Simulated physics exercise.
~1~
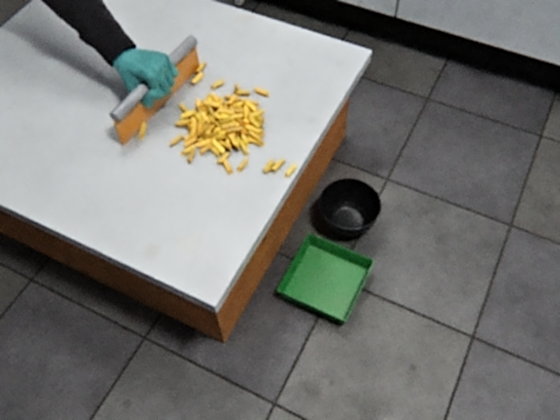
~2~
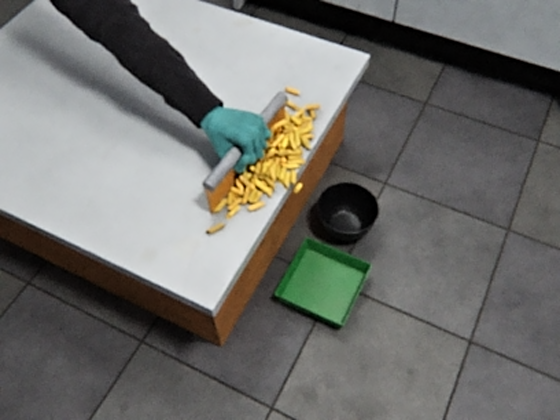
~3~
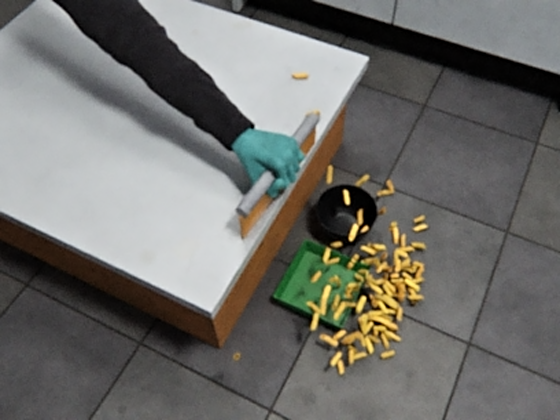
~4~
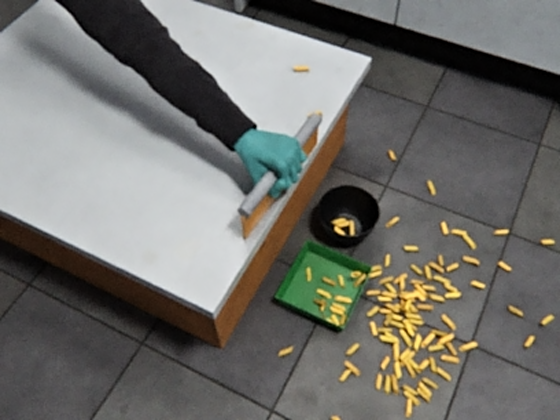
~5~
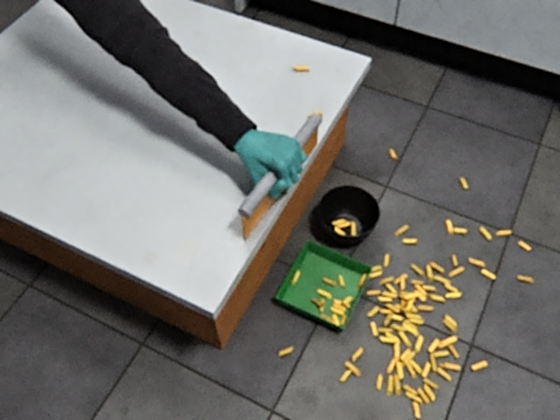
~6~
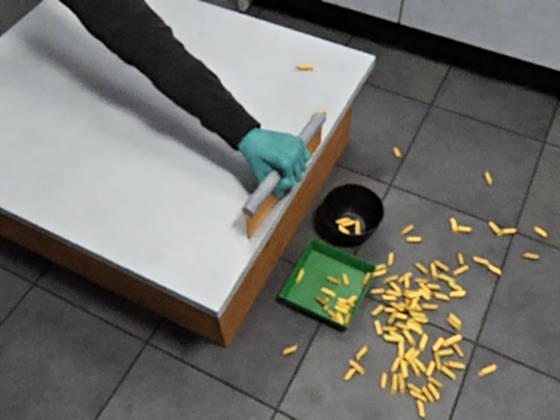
On a low white-topped table above a grey tiled floor, a gloved hand pushed a pile of dry pasta over the edge with a scraper, then stopped there; a few pieces landed in the green tin and black bowl, but most scattered across the tiles.
